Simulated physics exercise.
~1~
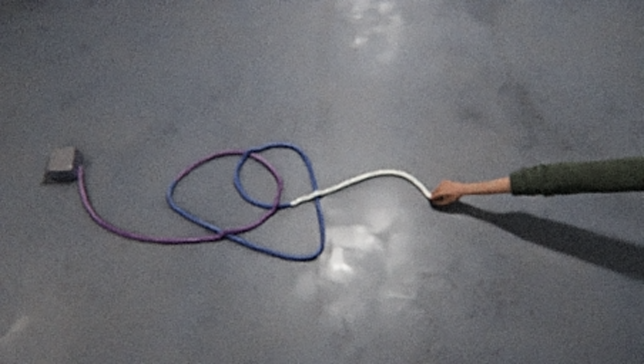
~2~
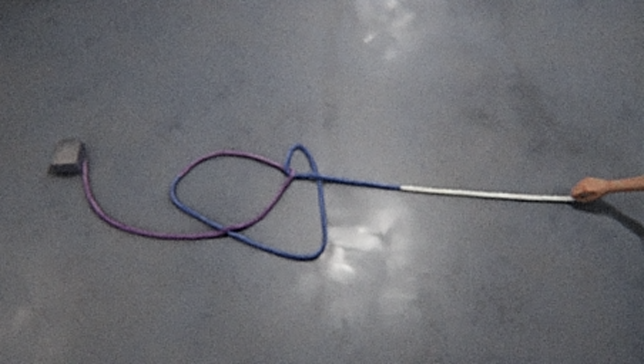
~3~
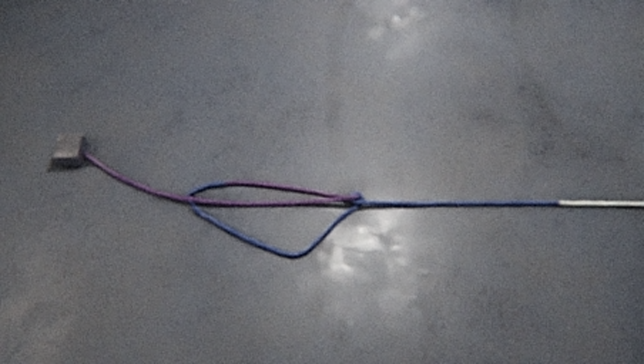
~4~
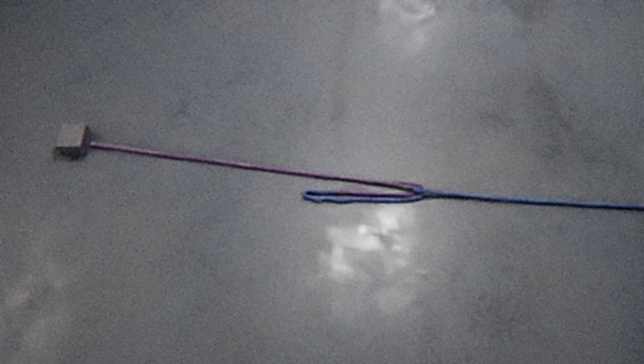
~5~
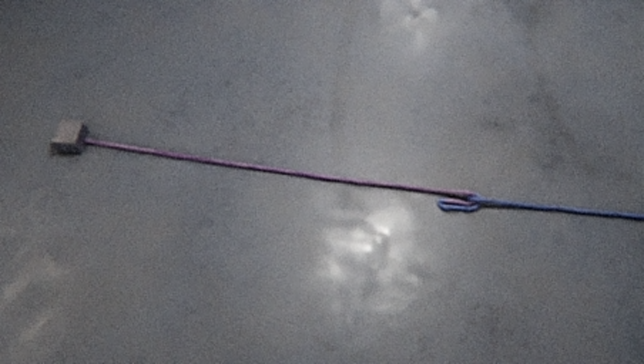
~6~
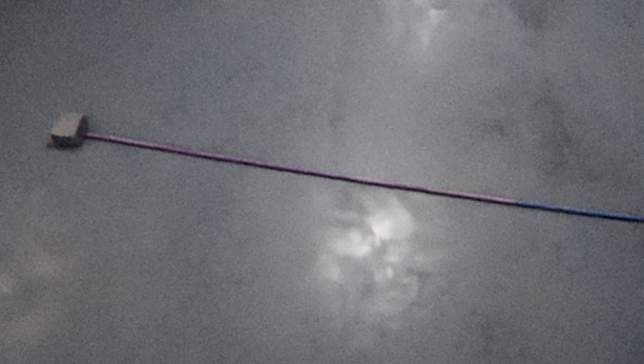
A grey hallway floor with pale patches of reflected light is seen from above, the view drifting slightly. A rope lies across it, purple from a small grey block at the left, blue through the overlapping loops in the middle, and white at the right end, held by a hand in a dark green sleeve. The hand pulls the white end right and leaves view. The loops narrow into a long slim bight, which shrinks to a small hook as it slides right. Finally the loops slip out, and the visible purple and blue rope runs straight, without a knot.
